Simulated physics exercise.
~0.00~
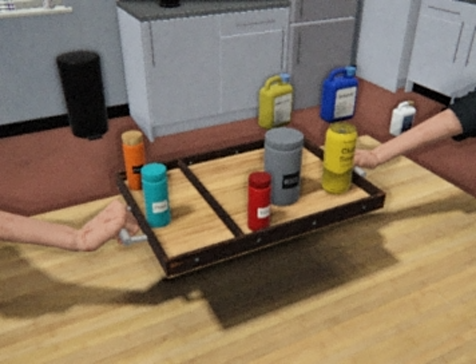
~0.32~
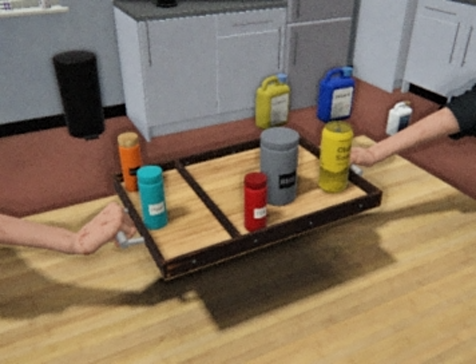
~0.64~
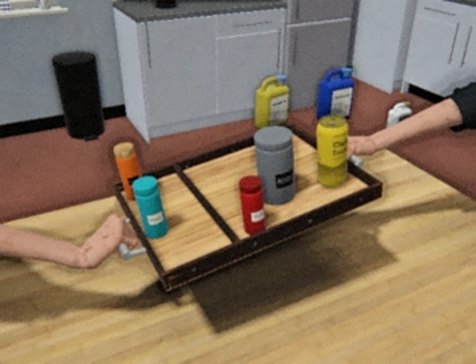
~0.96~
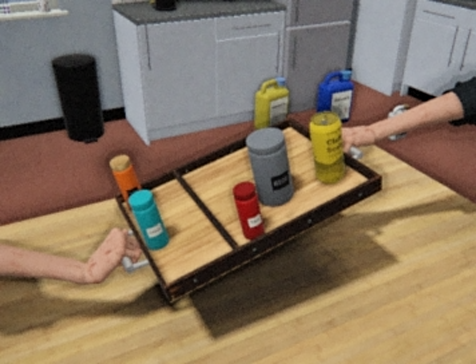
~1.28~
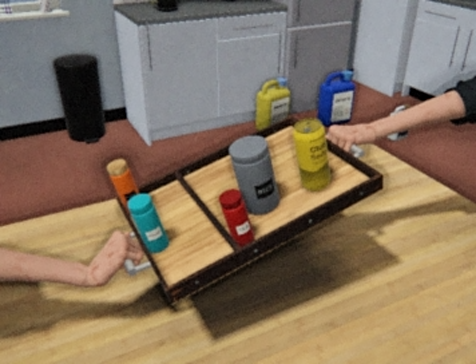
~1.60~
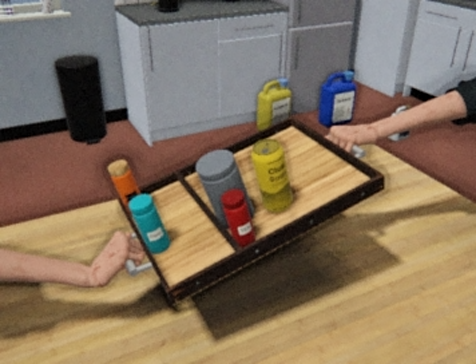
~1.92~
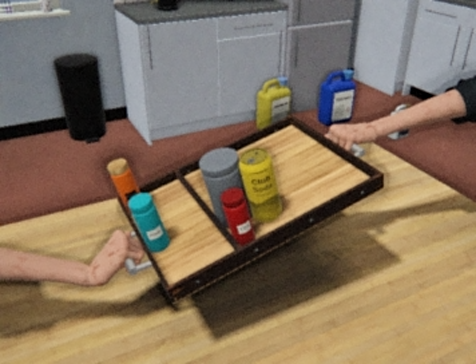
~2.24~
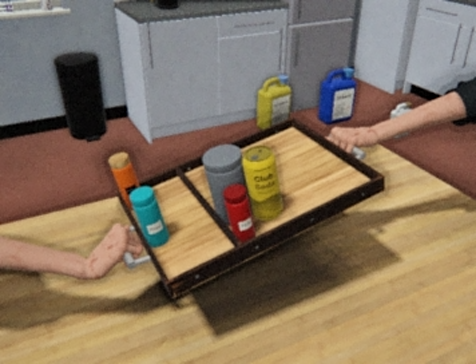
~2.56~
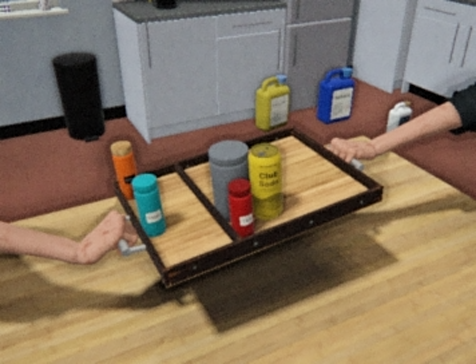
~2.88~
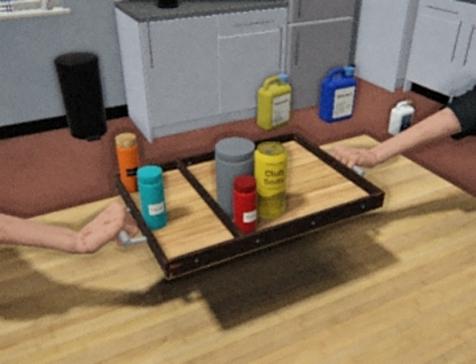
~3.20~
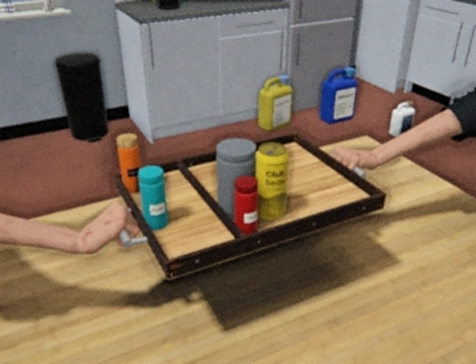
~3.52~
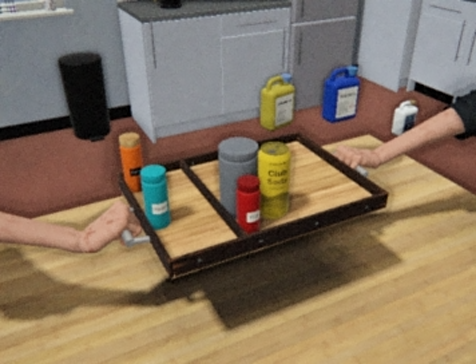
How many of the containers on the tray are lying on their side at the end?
None of them are lying down. All five containers are still standing upright on the levelled tray.
